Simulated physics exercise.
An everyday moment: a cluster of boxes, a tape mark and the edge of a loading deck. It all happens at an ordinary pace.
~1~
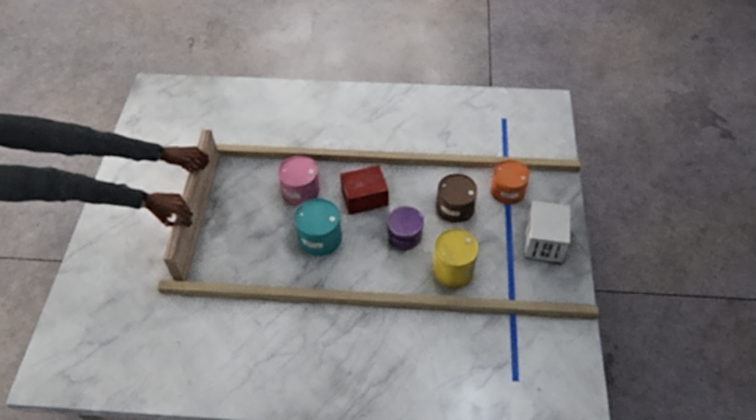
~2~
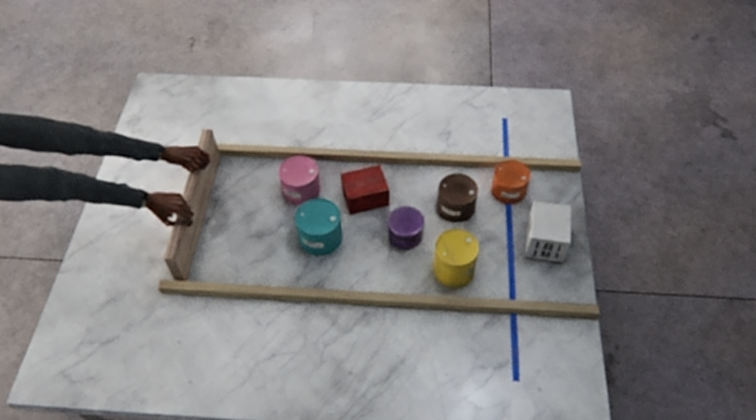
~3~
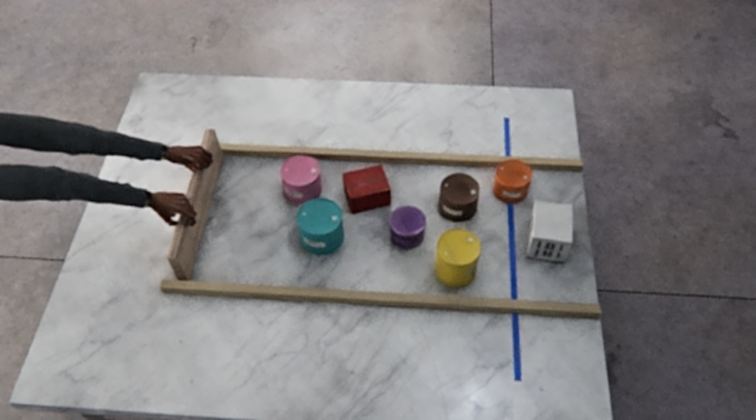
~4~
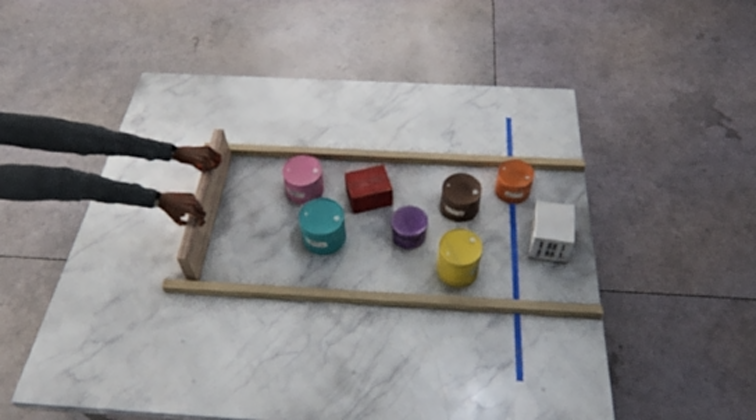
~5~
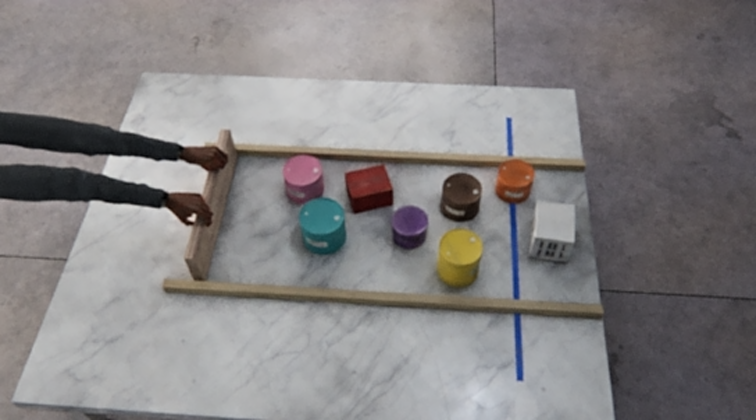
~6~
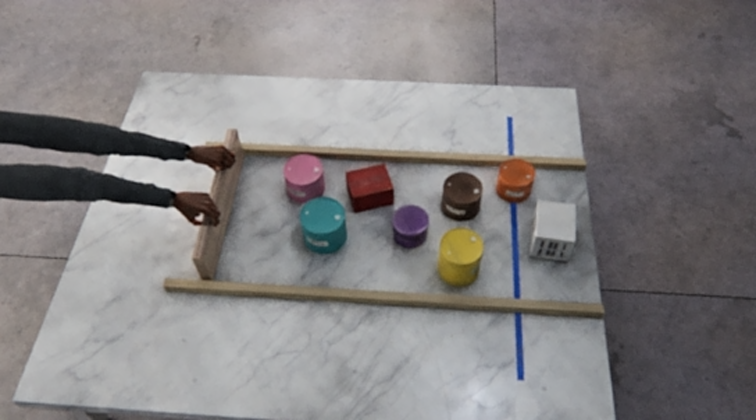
On a marble-patterned surface, two hands slide a wooden plank slowly right between rails toward colourful canisters and boxes, which stay nearly still.
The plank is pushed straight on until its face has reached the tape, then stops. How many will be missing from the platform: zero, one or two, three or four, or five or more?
Here the number that fall off is one or two.
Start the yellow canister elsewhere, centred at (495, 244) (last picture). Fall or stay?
It does not fall.
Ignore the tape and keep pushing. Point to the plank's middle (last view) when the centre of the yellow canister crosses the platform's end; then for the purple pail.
Near (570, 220) and (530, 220).
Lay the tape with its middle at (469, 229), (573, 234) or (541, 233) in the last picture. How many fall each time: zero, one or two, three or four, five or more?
The falls would be none at all; more than four; three or four.
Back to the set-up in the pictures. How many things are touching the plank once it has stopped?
That makes 3.
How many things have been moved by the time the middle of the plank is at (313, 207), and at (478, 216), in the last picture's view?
At the one place 3, at the other 8.
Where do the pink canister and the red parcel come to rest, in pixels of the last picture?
Near (535, 191) and (575, 207).
Early on, none off yet; white crate at rest near (553, 231); orange canister at rest near (515, 181); brown canister at rest near (462, 197).
A while later, none off yet; white crate at rest near (553, 231); orange canister at rest near (515, 181); brown canister travelled about its own width near (487, 200).
Further along, none off yet; white crate travelled about its own width near (581, 242); orange canister travelled a little near (526, 177); brown canister travelled well along near (558, 214).
Finally, the number that fall off is one or two; lost, brown canister and white crate.
